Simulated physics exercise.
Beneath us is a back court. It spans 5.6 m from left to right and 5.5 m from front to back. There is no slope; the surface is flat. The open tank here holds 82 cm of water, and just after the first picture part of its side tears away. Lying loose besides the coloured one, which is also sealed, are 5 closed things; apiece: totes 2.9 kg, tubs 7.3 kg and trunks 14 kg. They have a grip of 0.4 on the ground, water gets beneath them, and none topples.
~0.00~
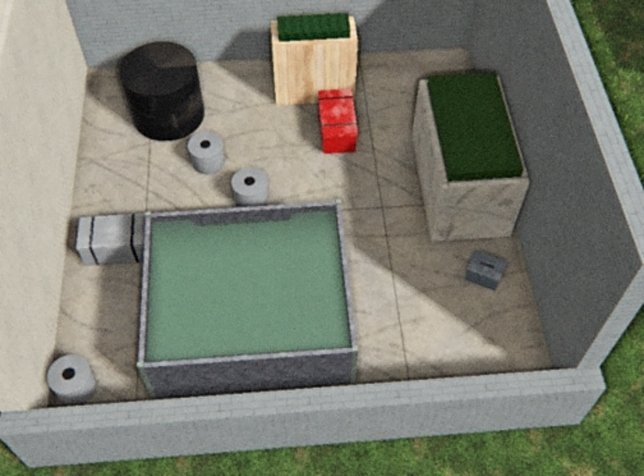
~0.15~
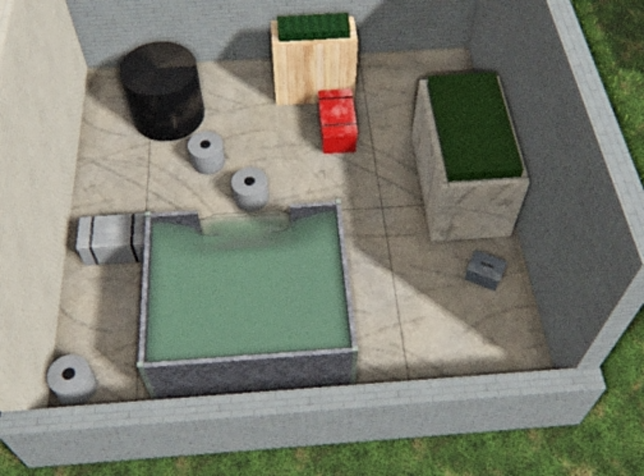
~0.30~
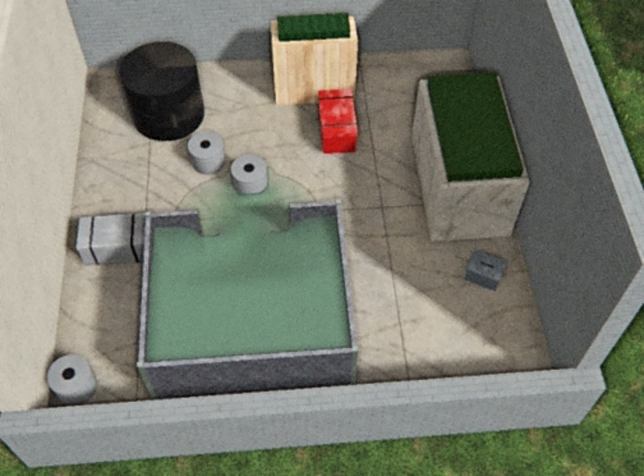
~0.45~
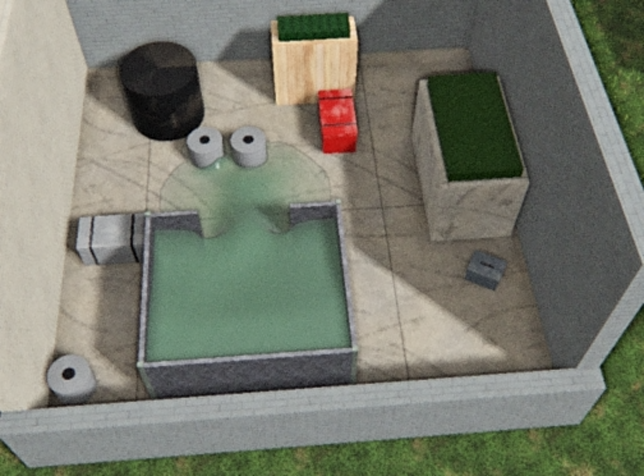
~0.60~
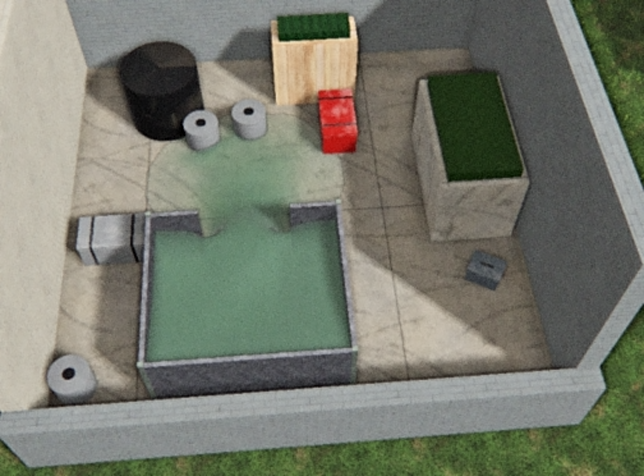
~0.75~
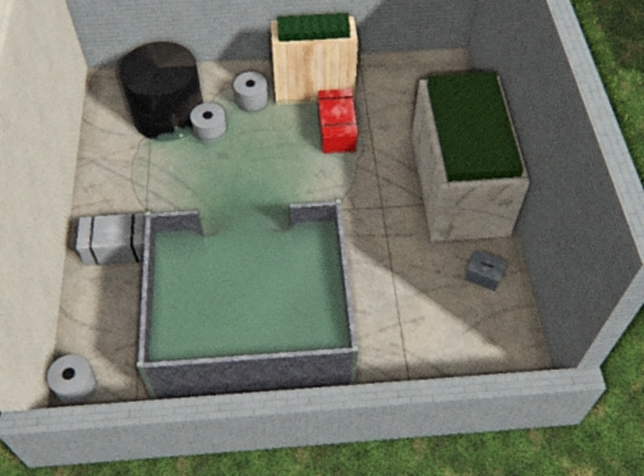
Green water poured through a gap in the back wall of an open tank and spread across the courtyard, pushing two grey tubs backward, one after the other, while the red trunk stayed put.
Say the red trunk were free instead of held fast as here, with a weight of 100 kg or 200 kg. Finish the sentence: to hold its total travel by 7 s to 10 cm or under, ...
To hold it there, only the higher weight suffices.
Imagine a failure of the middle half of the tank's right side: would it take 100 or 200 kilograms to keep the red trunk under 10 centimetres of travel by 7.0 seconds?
Result: Lesser mass sufficient.
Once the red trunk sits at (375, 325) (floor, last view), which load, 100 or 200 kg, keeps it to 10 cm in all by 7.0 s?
Looks like the outcome is this: The lighter one does it.
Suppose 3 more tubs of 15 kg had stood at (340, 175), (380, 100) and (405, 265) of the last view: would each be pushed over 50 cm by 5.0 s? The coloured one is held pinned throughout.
Going through them in that order, the answers are too far, too far and not too far.
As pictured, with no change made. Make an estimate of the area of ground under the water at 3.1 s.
Roughly 21 m2 of it is wet.
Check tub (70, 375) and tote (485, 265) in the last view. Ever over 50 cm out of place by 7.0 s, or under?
Result, in order - above threshold; below threshold.
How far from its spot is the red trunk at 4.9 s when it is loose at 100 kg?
About 50 cm.
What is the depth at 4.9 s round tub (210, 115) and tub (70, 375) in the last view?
Around 18 cm and 17 cm.
After 1.4 s the red trunk would be 3 cm from its start with 100 kg and 0 cm from its start with 200 kg; 16 cm of water round it then.
After 3.1 s the red trunk would be 53 cm from its start with 100 kg and 0 cm from its start with 200 kg; 14 cm of water round it then.
After 4.9 s the red trunk would be 53 cm from its start with 100 kg and 0 cm from its start with 200 kg; 16 cm of water round it then.
After 7.0 s the red trunk would be 53 cm from its start with 100 kg and 0 cm from its start with 200 kg; 17 cm of water round it then.
